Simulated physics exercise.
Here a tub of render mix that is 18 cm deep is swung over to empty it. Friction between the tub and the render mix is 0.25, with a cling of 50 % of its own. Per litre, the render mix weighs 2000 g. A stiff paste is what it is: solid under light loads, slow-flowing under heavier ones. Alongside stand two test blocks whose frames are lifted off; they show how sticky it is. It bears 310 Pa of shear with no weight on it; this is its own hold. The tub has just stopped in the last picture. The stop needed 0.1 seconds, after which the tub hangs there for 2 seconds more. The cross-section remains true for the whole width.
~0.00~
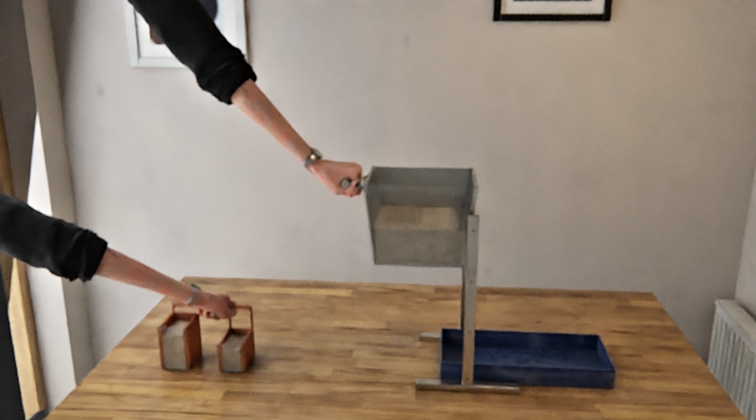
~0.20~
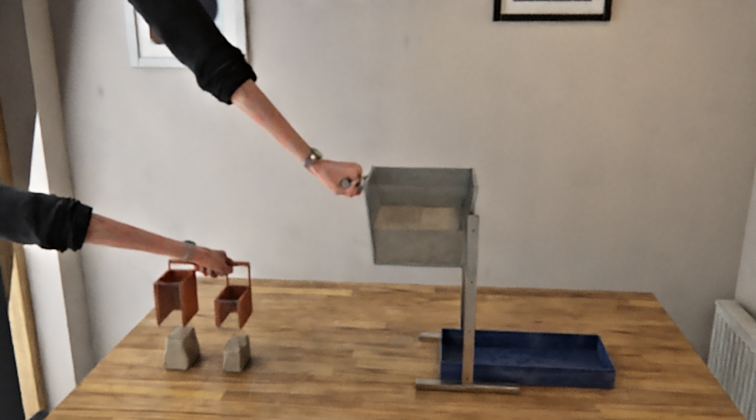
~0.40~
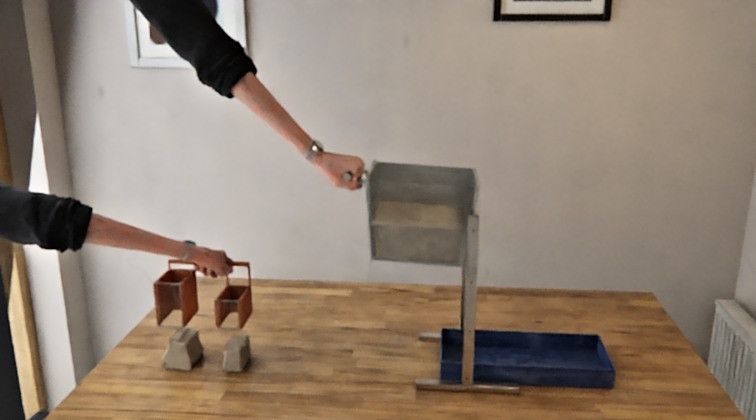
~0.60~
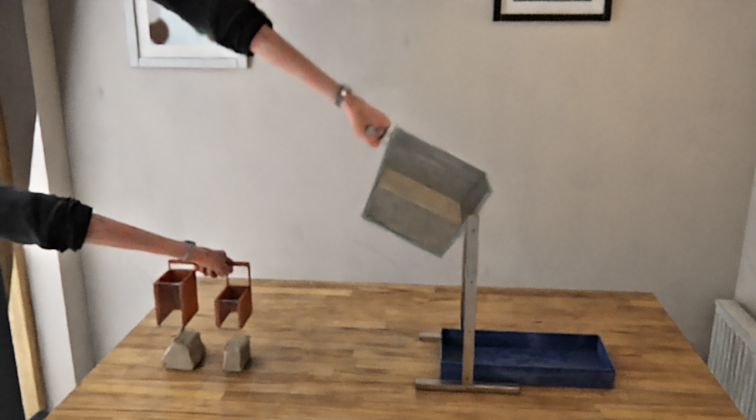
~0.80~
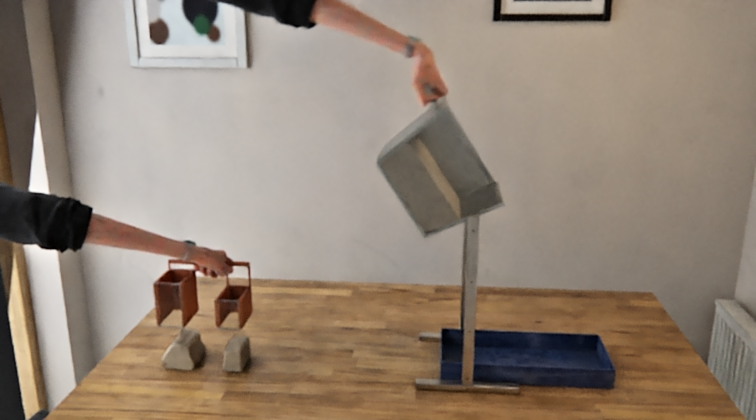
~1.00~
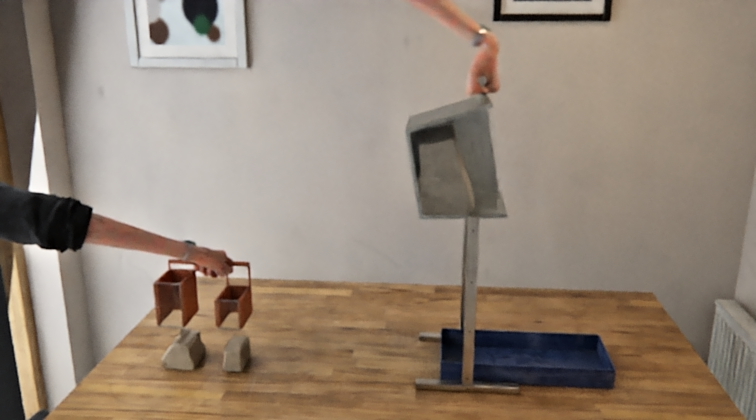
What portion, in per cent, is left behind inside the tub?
The portion left inside is around 91 %.
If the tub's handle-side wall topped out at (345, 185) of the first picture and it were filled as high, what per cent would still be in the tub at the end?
Close to 65 per cent would still be in the tub.
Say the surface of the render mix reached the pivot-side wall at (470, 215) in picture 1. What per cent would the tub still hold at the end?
About 60 per cent.
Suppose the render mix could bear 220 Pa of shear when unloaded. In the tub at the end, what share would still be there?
About 80 per cent.
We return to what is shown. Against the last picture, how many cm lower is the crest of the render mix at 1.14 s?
Around 5 cm below its level in the last picture.
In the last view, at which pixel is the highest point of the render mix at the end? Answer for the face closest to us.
About (464, 175).
After 1.14 s, the tub is at 80 degrees and holds 100 %.
After 1.31 s, the tub is at 80 degrees and holds 97 %.
After 1.48 s, the tub is at 80 degrees and holds 94 %.
After 1.65 s, the tub is at 80 degrees and holds 92 %.
After 3.00 s, at the end, the tub is at 80 degrees and holds 91 %.
